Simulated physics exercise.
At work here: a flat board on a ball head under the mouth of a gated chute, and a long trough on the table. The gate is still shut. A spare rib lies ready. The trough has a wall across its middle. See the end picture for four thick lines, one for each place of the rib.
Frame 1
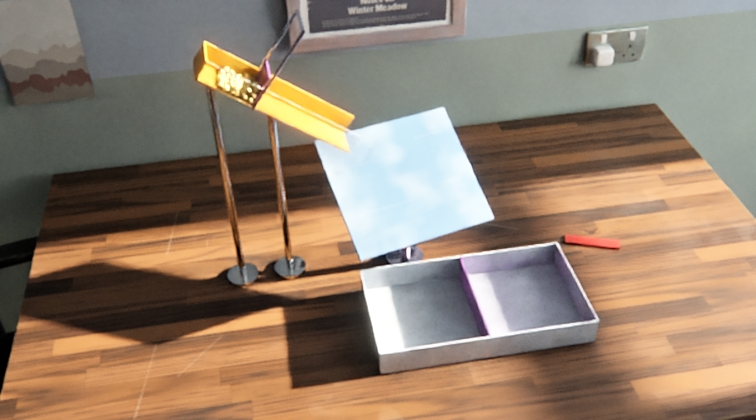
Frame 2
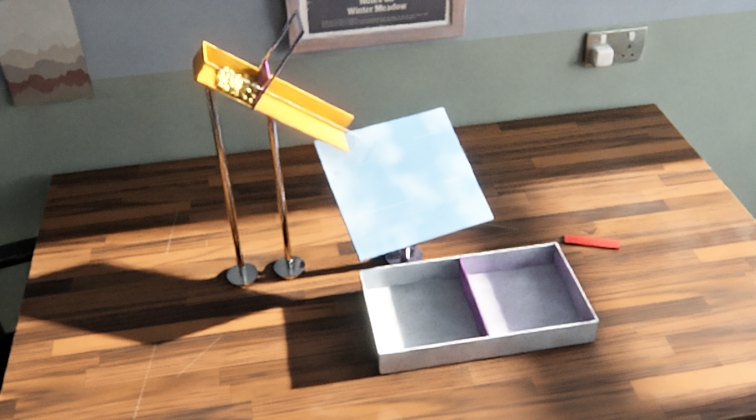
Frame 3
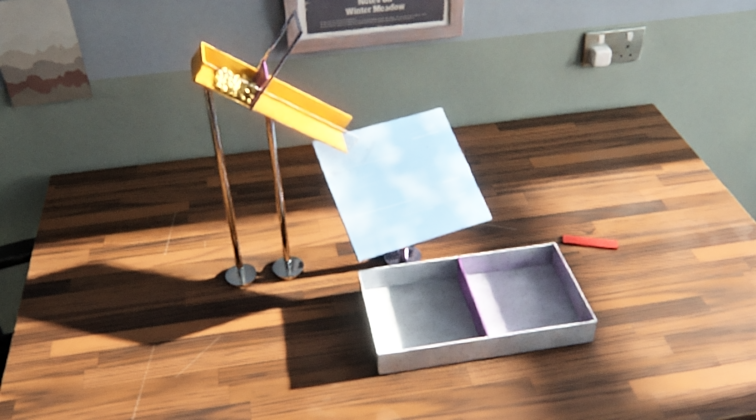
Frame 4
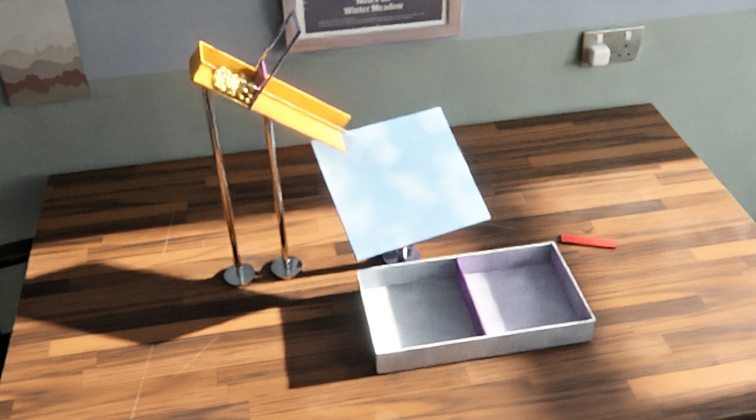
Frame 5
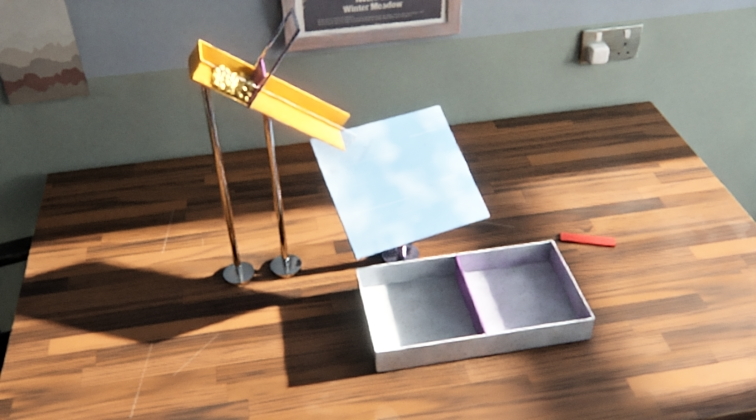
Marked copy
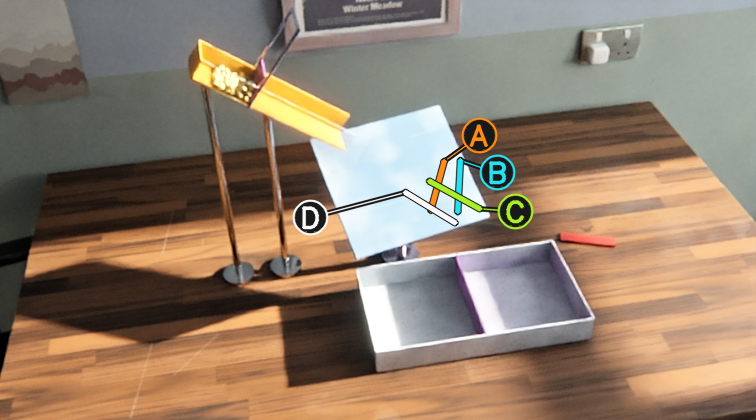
A wooden table holds a yellow chute, a tilted board and a divided trough, all still.
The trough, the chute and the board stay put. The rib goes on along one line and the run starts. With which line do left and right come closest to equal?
Go for B.
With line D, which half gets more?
The right half.
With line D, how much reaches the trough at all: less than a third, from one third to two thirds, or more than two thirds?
Line D gives more than two thirds.
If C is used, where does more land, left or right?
More lands on the right.
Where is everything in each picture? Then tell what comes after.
The first picture shows load behind the gate near (240, 83), soya beans; lip of the chute near (346, 143), sloping fairly steeply.
The second picture shows middle of the board near (404, 180), tilted fairly steeply; middle of its low edge near (429, 239); of its high edge near (380, 124).
The third picture shows front corners of the trough near (378, 354) and (596, 321); front end of its middle wall near (489, 337); gate still shut near (264, 74).
The fourth picture shows middle of the load near (237, 83); lip near (342, 143).
The fifth picture shows middle of the load near (236, 81); lip near (342, 141).
On the marked copy, line A from (444, 161) to (430, 210); line B from (460, 160) to (457, 211); line C from (429, 181) to (479, 208); line D from (405, 192) to (454, 222).
For line A, of what is caught, all but a few in the left half, only a few in the right.
For line B, of what is caught, close to half in the left half, close to half in the right.
For line C, of what is caught, close to a quarter in the left half, the bulk in the right.
For line D, of what is caught, close to a quarter in the left half, the bulk in the right.
